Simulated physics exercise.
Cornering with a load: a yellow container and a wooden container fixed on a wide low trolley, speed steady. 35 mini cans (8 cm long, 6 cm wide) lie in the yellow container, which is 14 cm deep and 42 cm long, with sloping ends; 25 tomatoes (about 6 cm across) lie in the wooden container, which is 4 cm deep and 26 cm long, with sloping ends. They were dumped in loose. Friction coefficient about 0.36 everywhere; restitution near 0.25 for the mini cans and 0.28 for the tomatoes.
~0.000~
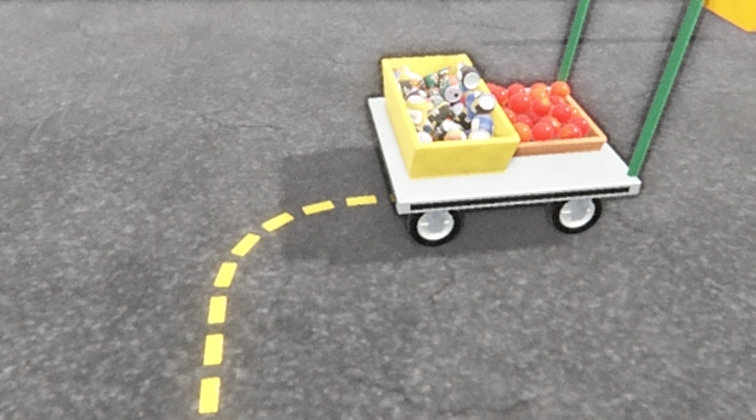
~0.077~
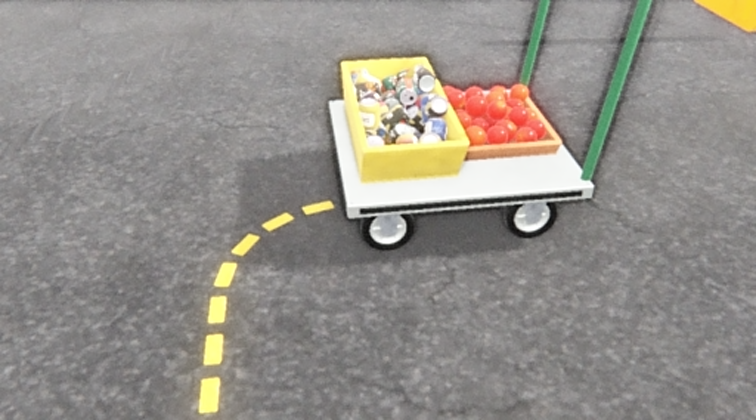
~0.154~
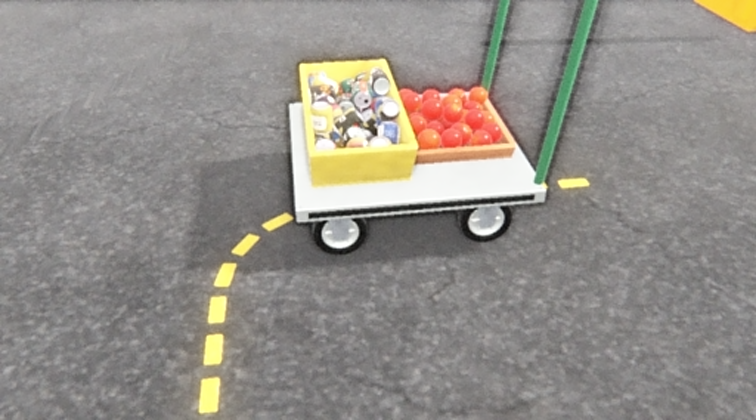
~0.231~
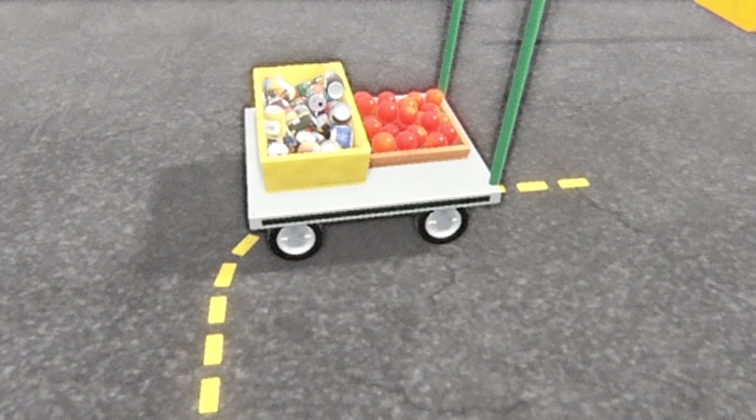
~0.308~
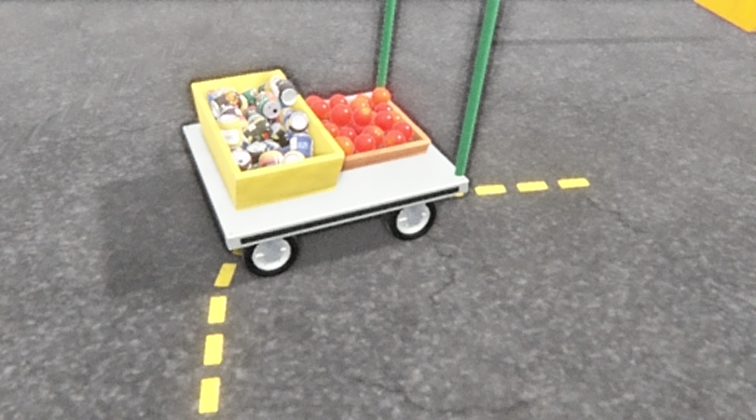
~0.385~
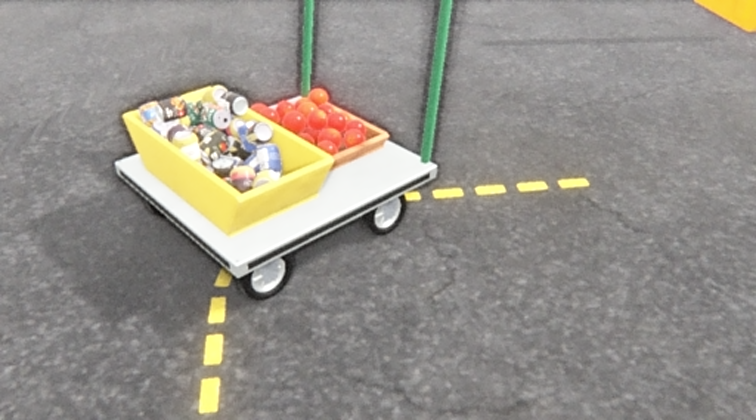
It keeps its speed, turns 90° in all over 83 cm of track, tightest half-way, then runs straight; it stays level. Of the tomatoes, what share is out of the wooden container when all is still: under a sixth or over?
Over a sixth of the tomatoes leave the wooden container.
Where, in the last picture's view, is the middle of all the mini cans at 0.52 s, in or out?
Near (144, 206).
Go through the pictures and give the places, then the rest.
In the first frame (each is followed by its nearest rim corner in this view, unless another is named), wooden container (by its farthest rim corner), (565, 93); yellow container, (417, 144); 0° round, 0 cm rolled; none out.
Wooden container, (525, 96); yellow container, (365, 147); 0° round, 13 cm rolled, in the second frame.
Wooden container, (485, 99); yellow container, (312, 151); 0° round, 27 cm rolled, in the third frame.
Wooden container, (441, 100); yellow container, (263, 157); 2° round, 40 cm rolled, in the fourth frame.
Wooden container, (385, 98); yellow container, (238, 174); 15° round, 54 cm rolled, in the fifth frame.
Wooden container, (320, 101); yellow container, (239, 196); 34° round, 67 cm rolled; none out, in the sixth frame.
After 0.42 s, yellow container 35 in, 0 out and wooden container 25 in, 0 out.
After 0.52 s, yellow container 34 in, 1 out and wooden container 22 in, 3 out.
After 0.66 s, yellow container 32 in, 3 out and wooden container 19 in, 6 out.
When it is over (at 1.11 s), yellow container 32 in, 3 out and wooden container 17 in, 8 out. Asked share, 8 of 25, 32 per cent.
